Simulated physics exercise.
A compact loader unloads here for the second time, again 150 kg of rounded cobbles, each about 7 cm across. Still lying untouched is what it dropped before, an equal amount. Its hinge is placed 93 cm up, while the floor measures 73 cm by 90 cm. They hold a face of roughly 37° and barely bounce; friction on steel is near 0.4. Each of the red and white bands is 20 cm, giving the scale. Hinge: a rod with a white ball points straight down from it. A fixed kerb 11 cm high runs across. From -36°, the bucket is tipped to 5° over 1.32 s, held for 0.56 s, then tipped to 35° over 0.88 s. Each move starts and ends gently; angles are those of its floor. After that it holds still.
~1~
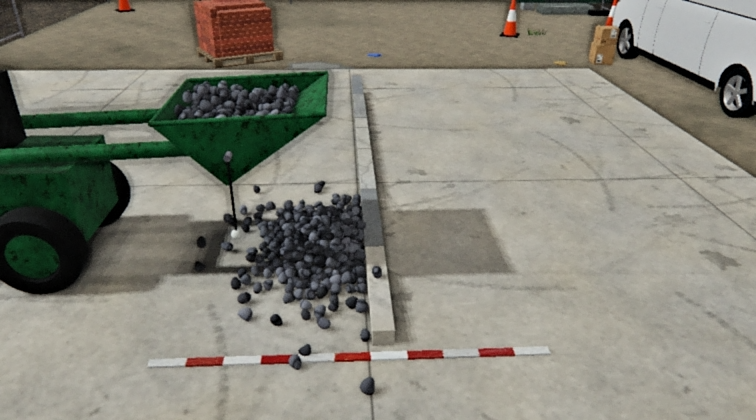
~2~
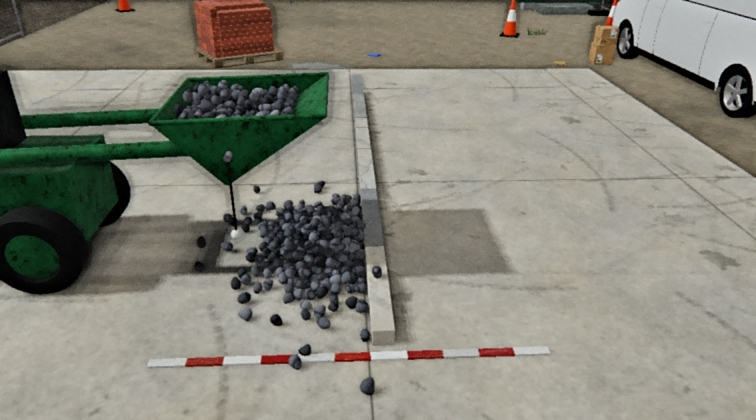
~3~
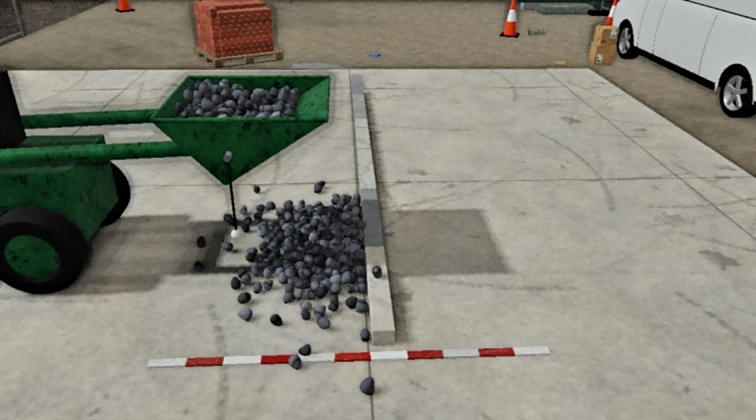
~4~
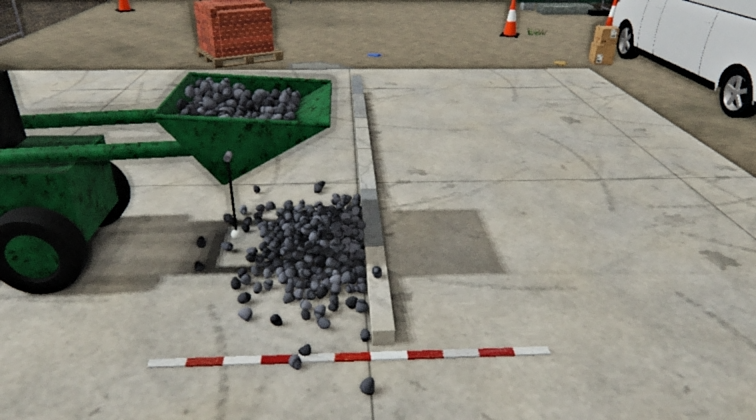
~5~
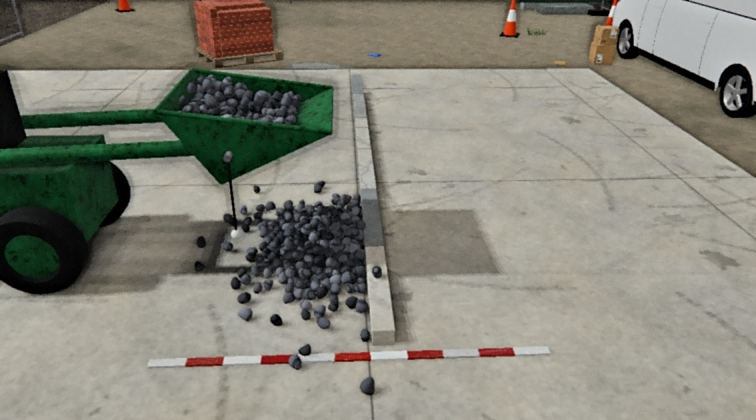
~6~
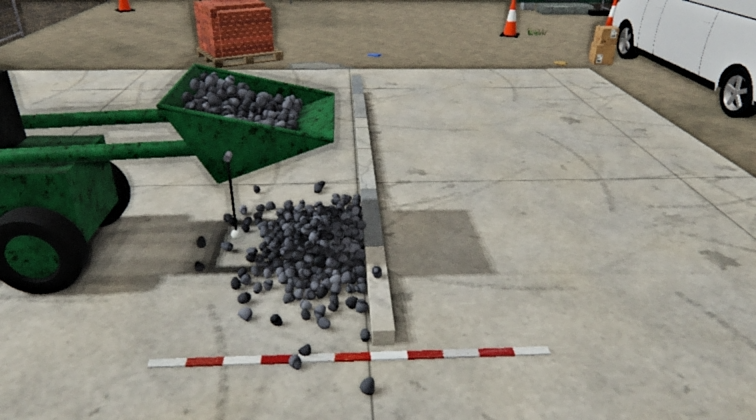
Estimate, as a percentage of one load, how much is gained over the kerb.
Some 24 per cent is added.
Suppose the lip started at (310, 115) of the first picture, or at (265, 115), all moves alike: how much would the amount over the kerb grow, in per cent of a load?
About 10 per cent from the first spot and 0 per cent from the second.
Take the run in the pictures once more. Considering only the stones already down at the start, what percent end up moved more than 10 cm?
Close to 0 in a hundred of them.
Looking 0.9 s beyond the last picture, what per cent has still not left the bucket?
Some 100 %, roughly, is held.
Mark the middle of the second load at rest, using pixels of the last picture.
Around (354, 233) in the last picture.
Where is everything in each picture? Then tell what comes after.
The bucket is at -36°, its lip at (325, 115); the top of the load is at (228, 91). The earlier load is highest near (333, 234), 16 cm above ground level, 100 % on this side of the kerb, in the first picture.
Lip at (326, 116), floor tilted -35°, highest stones at (228, 91), in the second picture.
The bucket is at -33°, its lip at (328, 120); the top of the load is at (219, 90), in the third picture.
Lip at (330, 125), floor tilted -30°, highest stones at (210, 88), in the fourth picture.
Lip at (332, 132), floor tilted -25°, highest stones at (212, 86), in the fifth picture.
The bucket is at -21°, its lip at (334, 141); the top of the load is at (210, 84), in the sixth picture.
Then, 0.4 s after the last picture the floor is at -1°; in per cent of one load, 100 in the bucket, 100 on this side of the kerb; the foremost stones are at (362, 243).
Then, 0.9 s after the last picture the floor is at 5°; in per cent of one load, 100 in the bucket, 100 on this side of the kerb; the foremost stones are at (362, 243).
Then, 2.7 s after the last picture the floor is at 35°; in per cent of one load, 4 in the bucket, 185 on this side of the kerb, 11 over the kerb; the foremost stones are at (411, 241).
Then, 5.1 s after the last picture the floor is at 35°; in per cent of one load, 0 in the bucket, 176 on this side of the kerb, 24 over the kerb; the foremost stones are at (480, 231). Net gain over the kerb, 24.
